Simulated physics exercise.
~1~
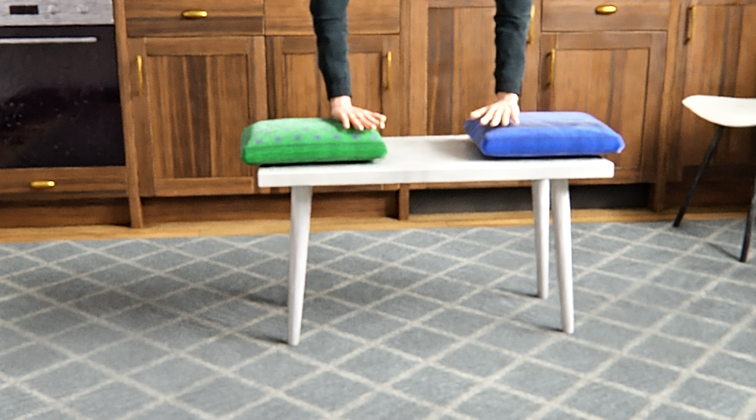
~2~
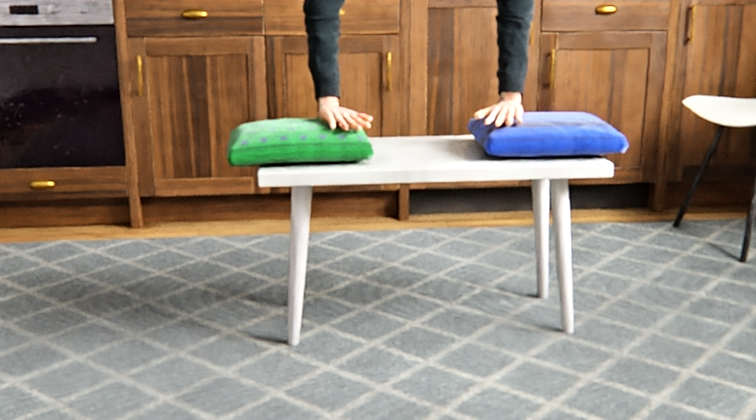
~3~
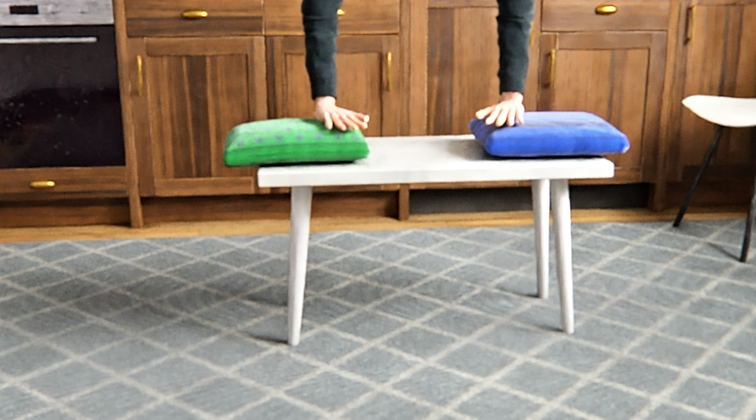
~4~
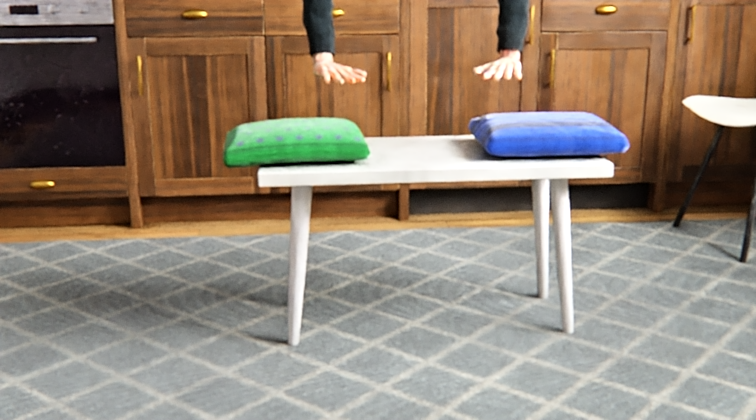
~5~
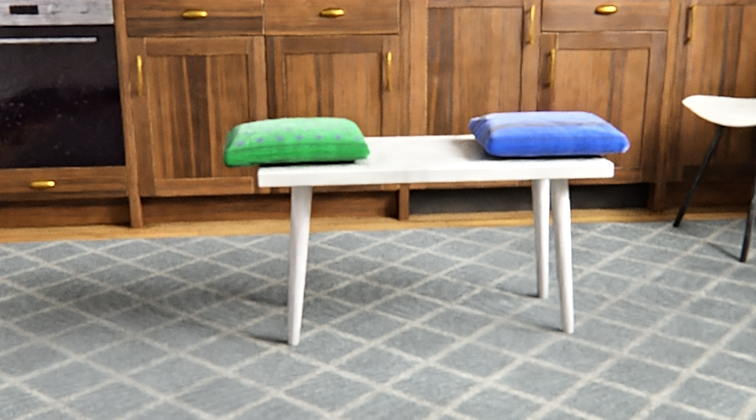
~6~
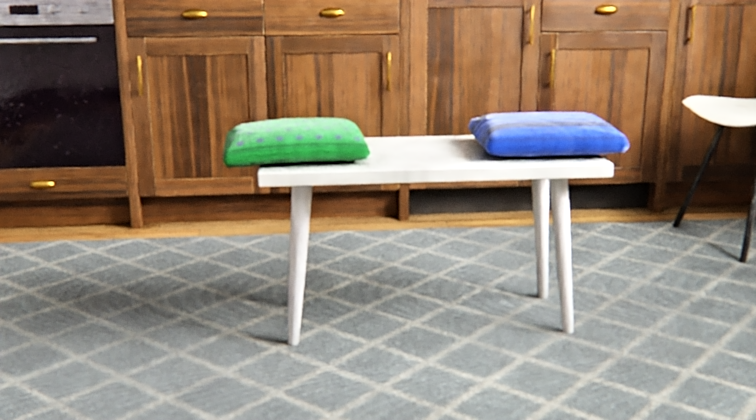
Two hands slide a green pillow and blue cushion outward, then withdraw, leaving both on the bench.
